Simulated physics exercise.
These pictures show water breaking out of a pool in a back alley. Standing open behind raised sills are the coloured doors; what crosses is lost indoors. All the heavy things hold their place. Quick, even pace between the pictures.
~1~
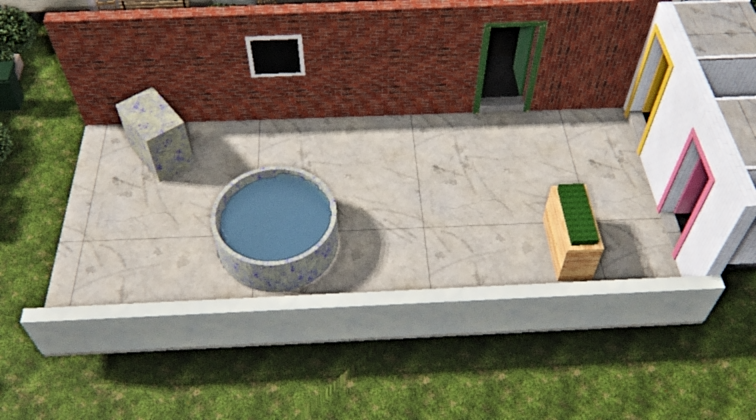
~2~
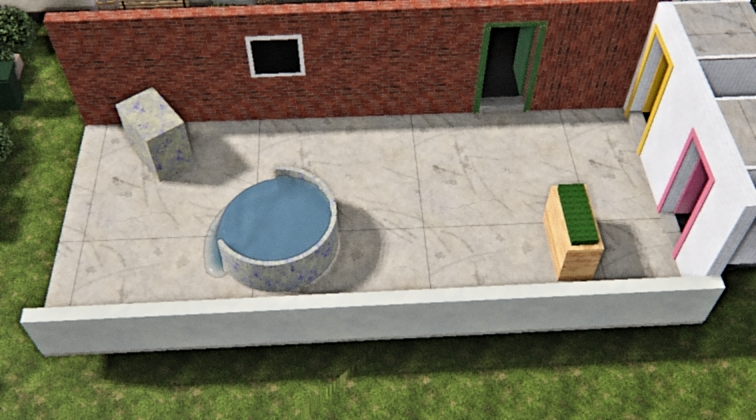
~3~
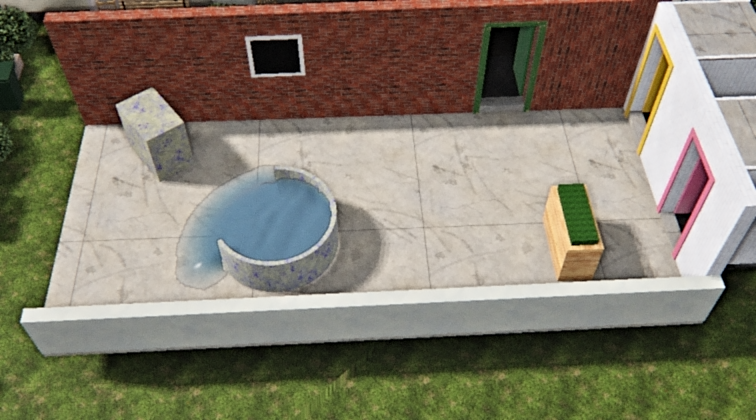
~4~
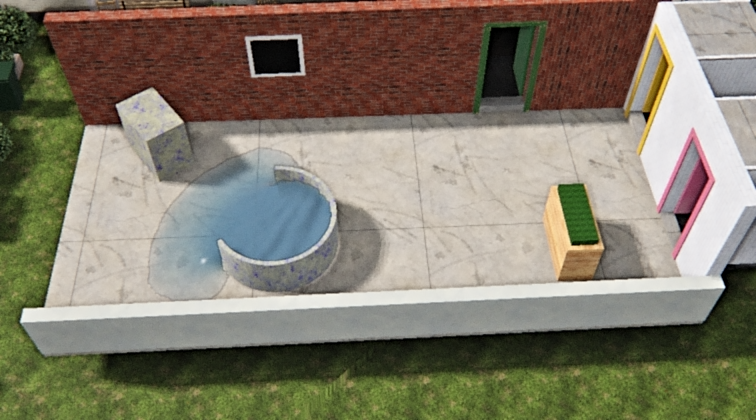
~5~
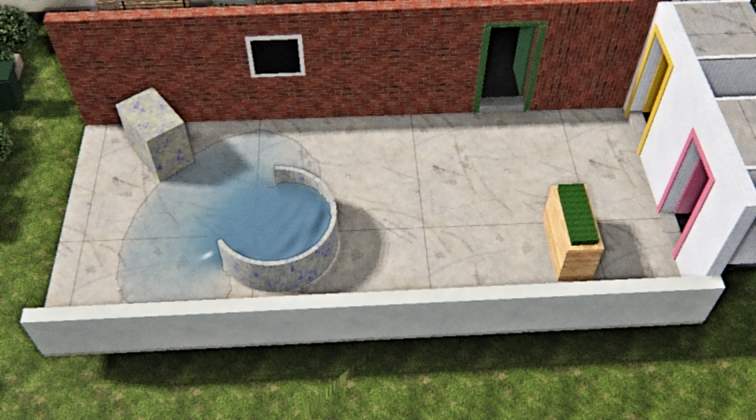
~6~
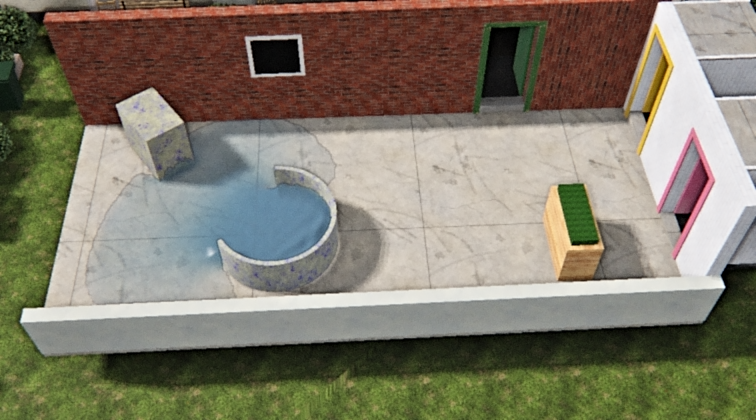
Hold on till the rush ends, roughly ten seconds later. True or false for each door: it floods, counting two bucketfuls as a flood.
Green door - false; yellow door - false; pink door - false.
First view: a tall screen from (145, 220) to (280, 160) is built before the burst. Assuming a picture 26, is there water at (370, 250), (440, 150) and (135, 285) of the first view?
Reading the points as listed, I get left untouched, then deluged, then deluged.
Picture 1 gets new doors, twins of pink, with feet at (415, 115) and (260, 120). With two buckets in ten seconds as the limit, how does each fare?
Stays within it; exceeds it.
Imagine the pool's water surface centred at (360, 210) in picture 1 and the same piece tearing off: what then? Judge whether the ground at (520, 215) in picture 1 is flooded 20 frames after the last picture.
Untouched.
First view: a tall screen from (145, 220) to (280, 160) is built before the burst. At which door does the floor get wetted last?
That's the door marked pink, I reckon.
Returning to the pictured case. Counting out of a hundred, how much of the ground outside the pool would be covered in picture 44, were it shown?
Some 65 in a hundred.
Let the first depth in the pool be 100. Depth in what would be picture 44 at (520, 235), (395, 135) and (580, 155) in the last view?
I'd say around 2 per cent, then 4 per cent, then 2 per cent.
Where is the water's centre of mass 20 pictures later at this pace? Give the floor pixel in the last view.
I reckon somewhere around (232, 193).
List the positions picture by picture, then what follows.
The first frame shows the round pool at (274, 216) is whole and still.
In the second frame, the front is at (215, 274), out from the gap at (230, 213).
In the third frame, the front is at a hidden place, out from the gap at (230, 215).
In the fourth frame, the front is at (174, 296), out from the gap at (230, 216).
In the fifth frame, water pours out at (230, 217) and has run to (263, 134).
In the sixth frame, water pours out at (231, 217) and has run to (101, 302).
A moment on, water covers 30 % of the floor; the green door not reached, the yellow door not reached, the pink door not reached.
Next, water covers 35 % of the floor; the green door not reached, the yellow door not reached, the pink door not reached.
Then, water covers 40 % of the floor; the green door not reached, the yellow door not reached, the pink door not reached.
Later, water covers 65 % of the floor; the green door wet at the sill, nothing in, the yellow door not reached, the pink door not reached.
In the end, water covers 70 % of the floor; the green door wet at the sill, nothing in, the yellow door wet at the sill, nothing in, the pink door wet at the sill, nothing in.
